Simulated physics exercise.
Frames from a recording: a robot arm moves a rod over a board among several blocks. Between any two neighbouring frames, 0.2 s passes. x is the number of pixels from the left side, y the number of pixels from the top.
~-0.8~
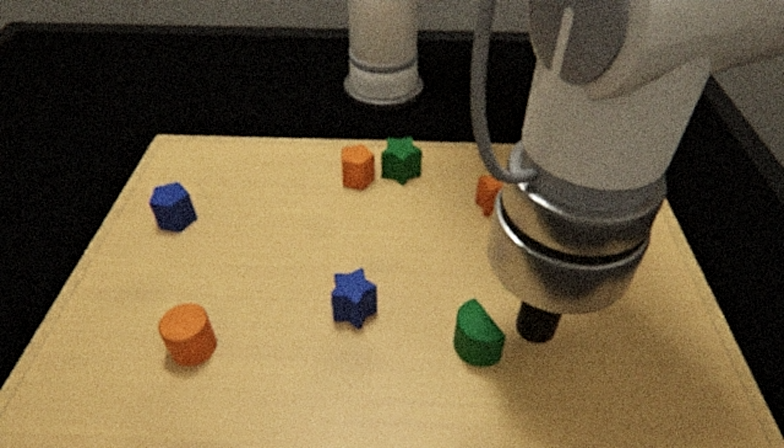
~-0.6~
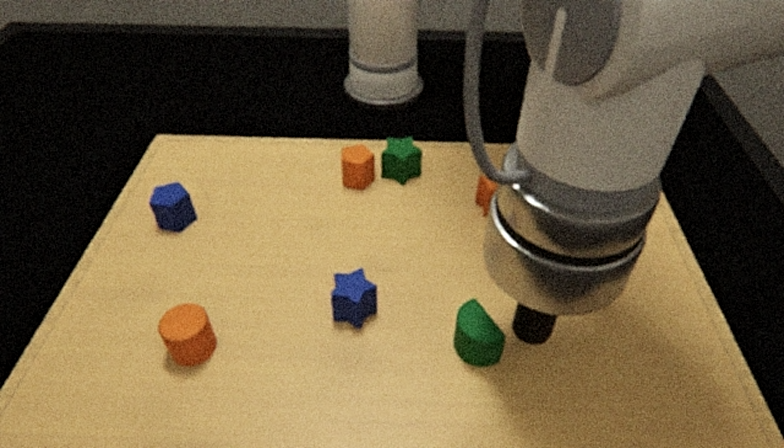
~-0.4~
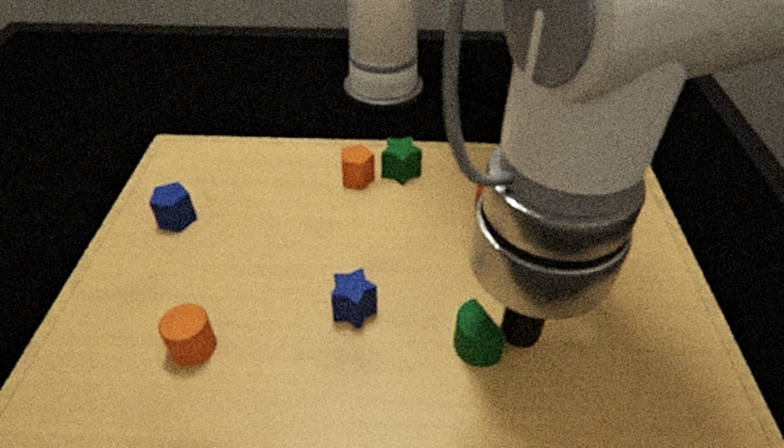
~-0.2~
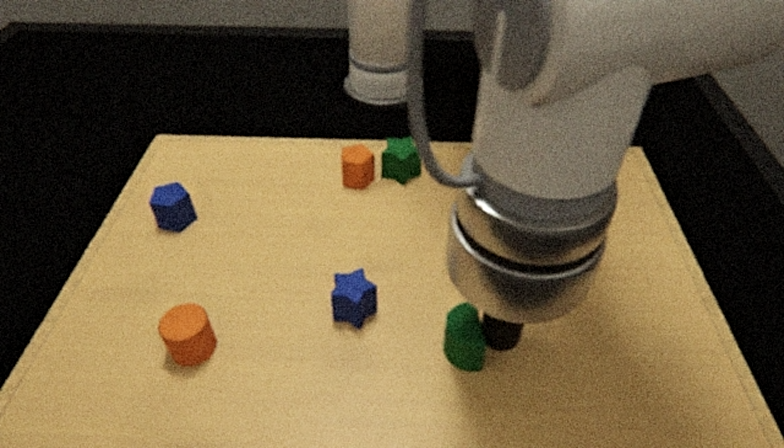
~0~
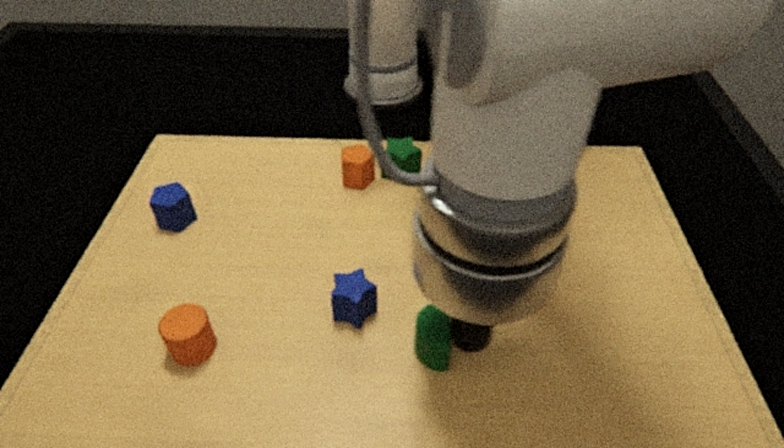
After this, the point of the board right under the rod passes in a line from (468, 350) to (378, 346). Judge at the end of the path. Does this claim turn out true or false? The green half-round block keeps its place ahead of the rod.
True - the claim holds.
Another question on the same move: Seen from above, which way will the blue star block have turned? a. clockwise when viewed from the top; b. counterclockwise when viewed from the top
The answer is a.
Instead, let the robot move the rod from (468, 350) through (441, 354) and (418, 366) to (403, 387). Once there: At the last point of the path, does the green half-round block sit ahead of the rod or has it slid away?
No longer ahead of the rod.
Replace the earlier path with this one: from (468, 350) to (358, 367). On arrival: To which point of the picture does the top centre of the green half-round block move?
It is at (334, 318).
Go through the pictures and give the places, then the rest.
Tip of the rod at (535, 328), middles of tops, blue star block at (352, 284), green half-round block at (478, 321), in the first frame.
Rod at (531, 329), nothing pushed, in the second frame.
Rod at (520, 332), nothing pushed, in the third frame.
Rod at (500, 335), green half-round block at (466, 323), in the fourth frame.
Rod at (470, 336), blue star block at (352, 284), green half-round block at (436, 322), in the fifth frame.
The first path, step by step. Halfway along, rod at (421, 334); green half-round block at (386, 319).
At the end, rod at (377, 332); blue star block at (343, 282), turned 40° clockwise; green half-round block at (341, 317).
